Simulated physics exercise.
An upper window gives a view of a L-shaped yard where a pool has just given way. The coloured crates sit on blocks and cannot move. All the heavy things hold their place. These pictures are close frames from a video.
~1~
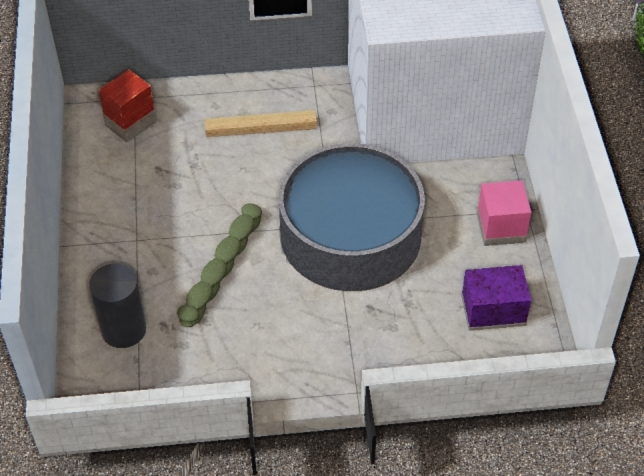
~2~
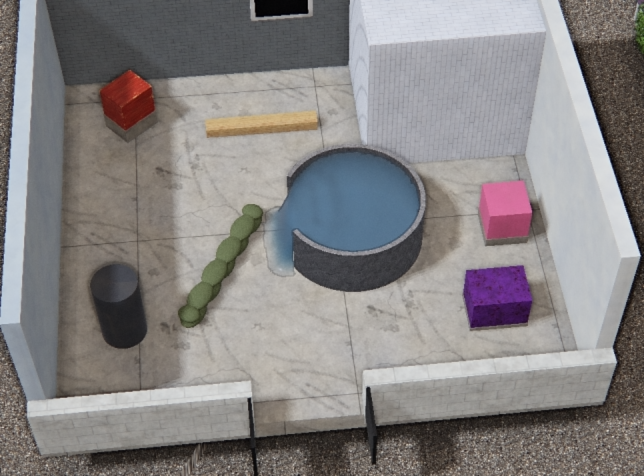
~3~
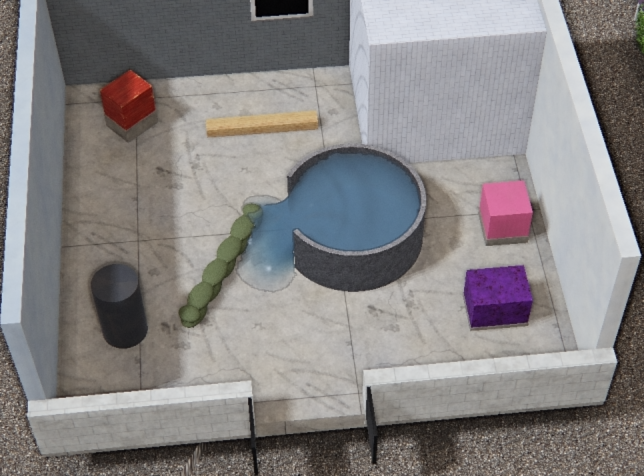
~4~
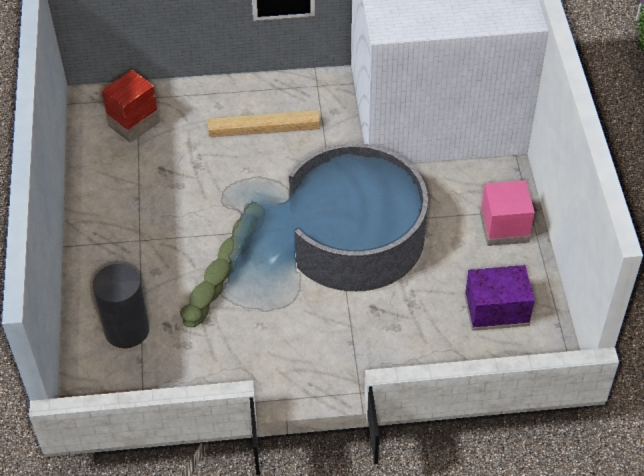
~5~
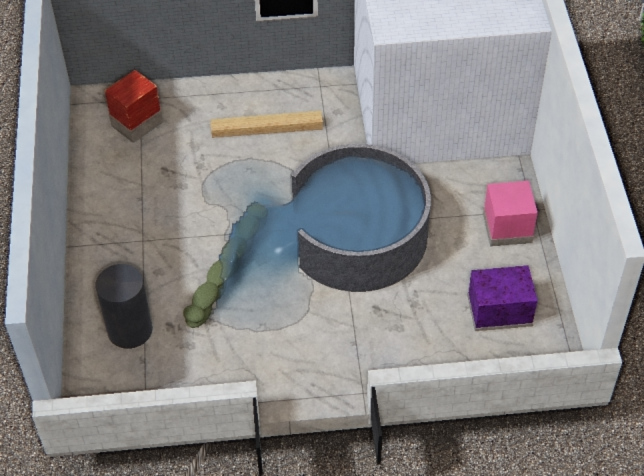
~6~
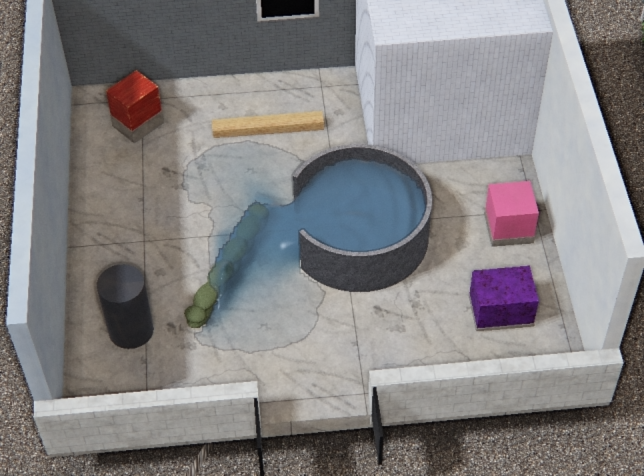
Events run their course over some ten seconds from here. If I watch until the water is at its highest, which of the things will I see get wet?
The red crate is never reached. The purple crate is never reached. The pink crate is never reached.
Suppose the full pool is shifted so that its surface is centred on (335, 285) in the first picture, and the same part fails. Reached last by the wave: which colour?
The crate marked purple.
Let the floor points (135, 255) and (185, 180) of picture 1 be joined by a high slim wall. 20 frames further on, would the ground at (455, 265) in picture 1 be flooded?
Answer: Free of water.
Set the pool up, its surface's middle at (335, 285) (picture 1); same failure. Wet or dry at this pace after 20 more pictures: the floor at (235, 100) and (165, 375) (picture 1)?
The first is not reached, and then the second is wetted.
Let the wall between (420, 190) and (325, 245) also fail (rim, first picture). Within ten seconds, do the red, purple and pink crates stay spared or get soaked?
In that case the red crate is never flooded, the purple crate is flooded and the pink crate is flooded.
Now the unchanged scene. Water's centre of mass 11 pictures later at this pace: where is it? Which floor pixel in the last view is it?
The water centres close to (275, 256).
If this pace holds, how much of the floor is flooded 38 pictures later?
I'd say 70 per cent.
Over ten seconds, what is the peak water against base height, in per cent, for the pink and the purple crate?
Roughly 20 percent, then 40 percent.
A moment on, water covers 35 % of the floor; the red crate water round its plinth, the purple crate not reached, the pink crate not reached.
Next, water covers 50 % of the floor; the red crate water round its plinth, the purple crate not reached, the pink crate not reached.
Then, water covers 55 % of the floor; the red crate water round its plinth, the purple crate not reached, the pink crate not reached.
Later, water covers 70 % of the floor; the red crate water round its plinth, the purple crate not reached, the pink crate not reached.
In the end, water covers 85 % of the floor; the red crate stayed above the water, the purple crate stayed above the water, the pink crate stayed above the water.
